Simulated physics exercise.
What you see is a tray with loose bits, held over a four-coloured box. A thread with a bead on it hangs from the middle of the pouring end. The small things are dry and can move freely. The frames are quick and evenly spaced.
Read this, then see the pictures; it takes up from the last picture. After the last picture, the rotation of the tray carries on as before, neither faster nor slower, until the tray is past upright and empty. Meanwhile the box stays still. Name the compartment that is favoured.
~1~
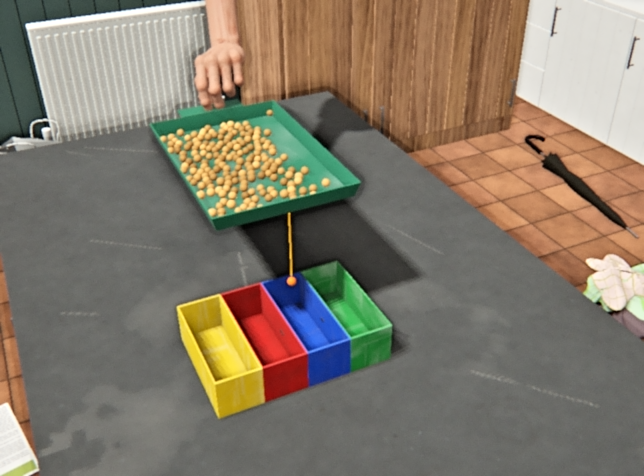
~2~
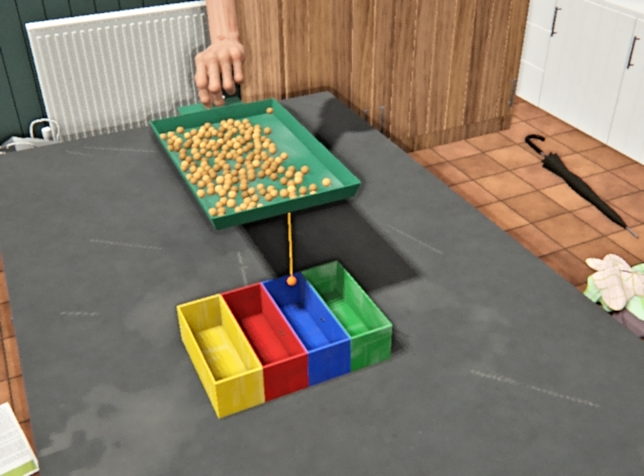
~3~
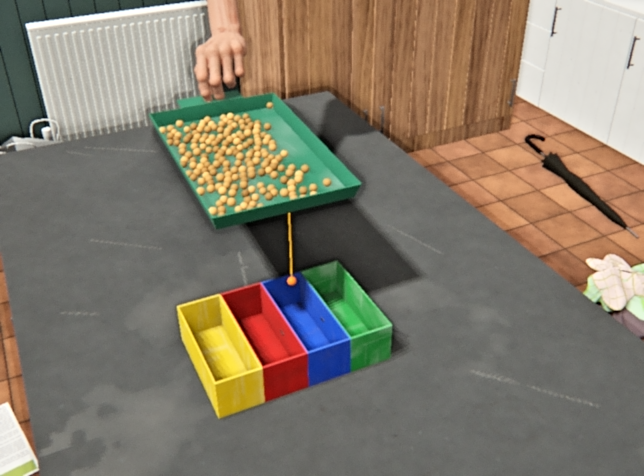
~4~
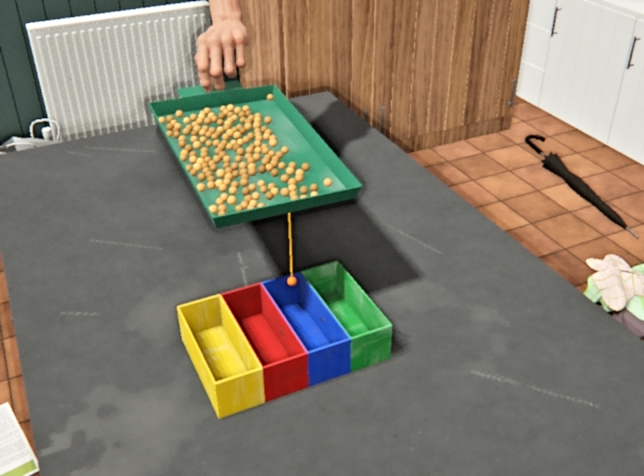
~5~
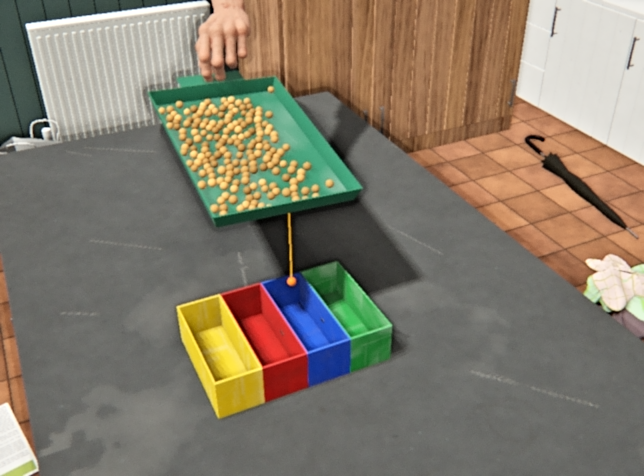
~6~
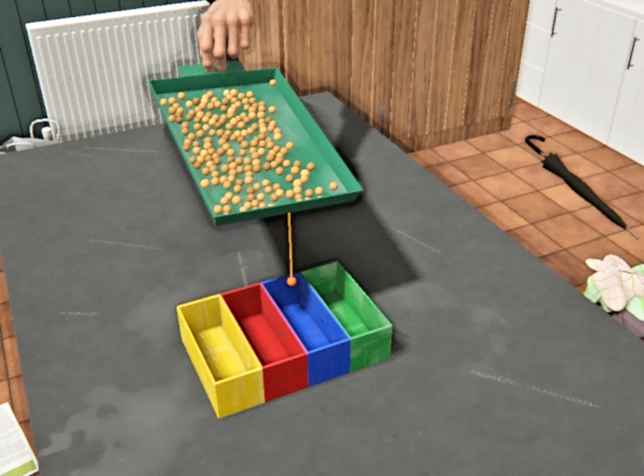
Green.
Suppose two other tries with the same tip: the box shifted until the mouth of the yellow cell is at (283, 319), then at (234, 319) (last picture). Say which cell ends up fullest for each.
Try 1: The blue cell. Try 2: That green cell.
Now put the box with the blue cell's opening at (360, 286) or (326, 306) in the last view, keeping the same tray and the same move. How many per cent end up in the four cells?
Close to 90 in a hundred, followed by close to 80 in a hundred.
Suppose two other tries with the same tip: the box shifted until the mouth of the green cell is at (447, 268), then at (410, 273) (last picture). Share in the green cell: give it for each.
Roughly 0% first, roughly 0% second.
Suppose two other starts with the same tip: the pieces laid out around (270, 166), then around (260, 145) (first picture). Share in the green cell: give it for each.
In order, 40 per cent then 40 per cent.
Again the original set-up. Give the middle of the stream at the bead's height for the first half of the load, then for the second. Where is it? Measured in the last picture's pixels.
(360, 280) first, (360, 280) later.
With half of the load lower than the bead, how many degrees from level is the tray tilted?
Roughly 85 degrees from level.
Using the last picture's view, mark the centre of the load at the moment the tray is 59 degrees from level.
Near (317, 190).
Just after the last frame, tray tipped steeply; the larger part on the tray; just a few in the green cell; just a few in the blue cell; about a tenth falling or outside the box.
A moment on, tray tipped right over; just a few on the tray; roughly a third in the green cell; about a tenth in the blue cell; just a few in the red cell; roughly half falling or outside the box.
Further on, tray tipped past a quarter turn; roughly a third in the green cell; about a tenth in the blue cell; just a few in the red cell; roughly half falling or outside the box.
When it is over, tray tipped past a quarter turn; roughly a third in the green cell; about a tenth in the blue cell; just a few in the red cell; not one in the yellow cell; roughly half outside the box.
